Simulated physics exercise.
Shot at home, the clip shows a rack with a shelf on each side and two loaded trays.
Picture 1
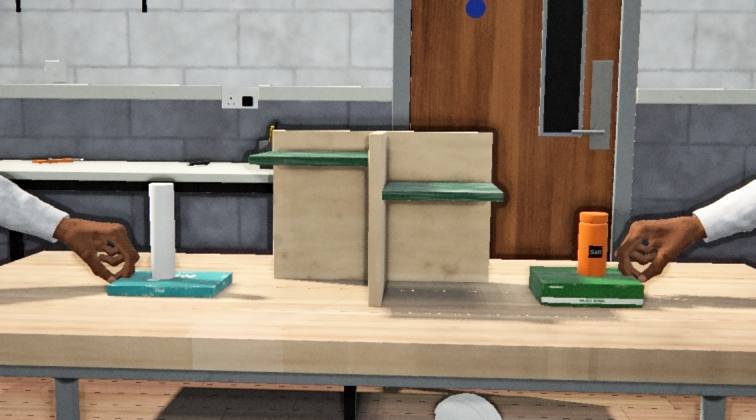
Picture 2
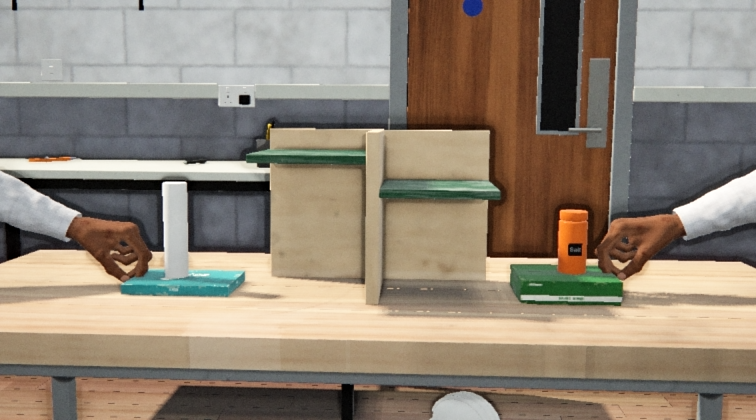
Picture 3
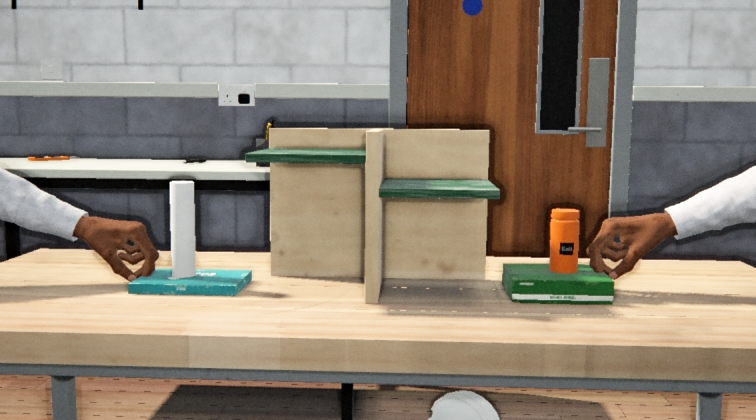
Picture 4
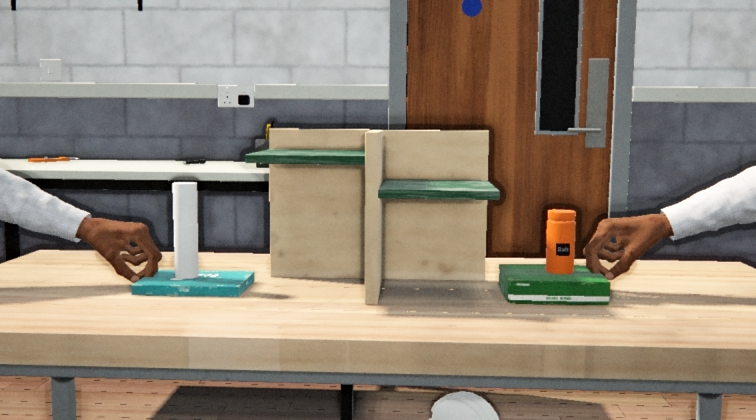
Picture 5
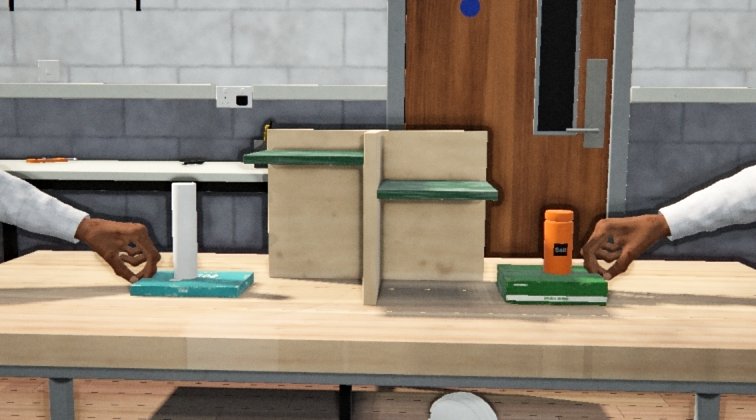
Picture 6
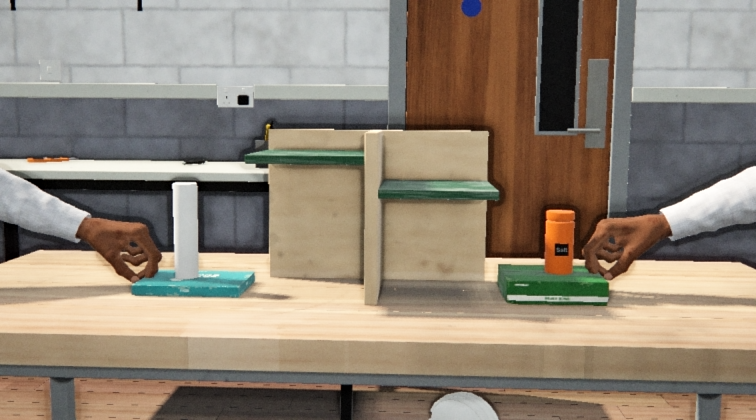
The clip shows two hands sliding a turquoise packet with a white candle and a green box with an orange shaker slightly inward along a table, either side of a wooden rack, then staying nearly still beside them.
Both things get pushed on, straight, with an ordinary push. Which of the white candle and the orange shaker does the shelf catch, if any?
In the end white candle: Through, orange shaker: Through.
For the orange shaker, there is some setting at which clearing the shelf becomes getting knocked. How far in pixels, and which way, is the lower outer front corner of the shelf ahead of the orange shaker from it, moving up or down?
Down, roughly 16 px.
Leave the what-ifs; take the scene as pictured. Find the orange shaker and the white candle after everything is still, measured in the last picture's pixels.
Final spots: First object (451, 241), second object (298, 233).
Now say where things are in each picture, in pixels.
The first frame shows hands sliding the things forward; white candle (162, 231); orange shaker (593, 244); turquoise packet (172, 284).
The second frame shows hands sliding the things forward; orange shaker (573, 242); shelf (376, 212).
The third frame shows hands sliding the things forward; white candle (183, 229); green box (555, 283).
The fourth frame shows hands sliding the things forward; orange shaker (561, 241); turquoise packet (196, 283).
The fifth frame shows hands sliding the things forward; white candle (185, 231); shelf (373, 212).
The sixth frame shows hands sliding the things forward; white candle (186, 231); orange shaker (560, 242); green box (550, 284).
Then, 0.90 s on from there, white candle riding along near (227, 232); orange shaker riding along near (501, 241).
Then, 1.64 s on from there, white candle riding along near (273, 233); orange shaker riding along near (450, 241).
In the end, the white candle rides in untouched, near (298, 233); the orange shaker rides in untouched, near (450, 241).
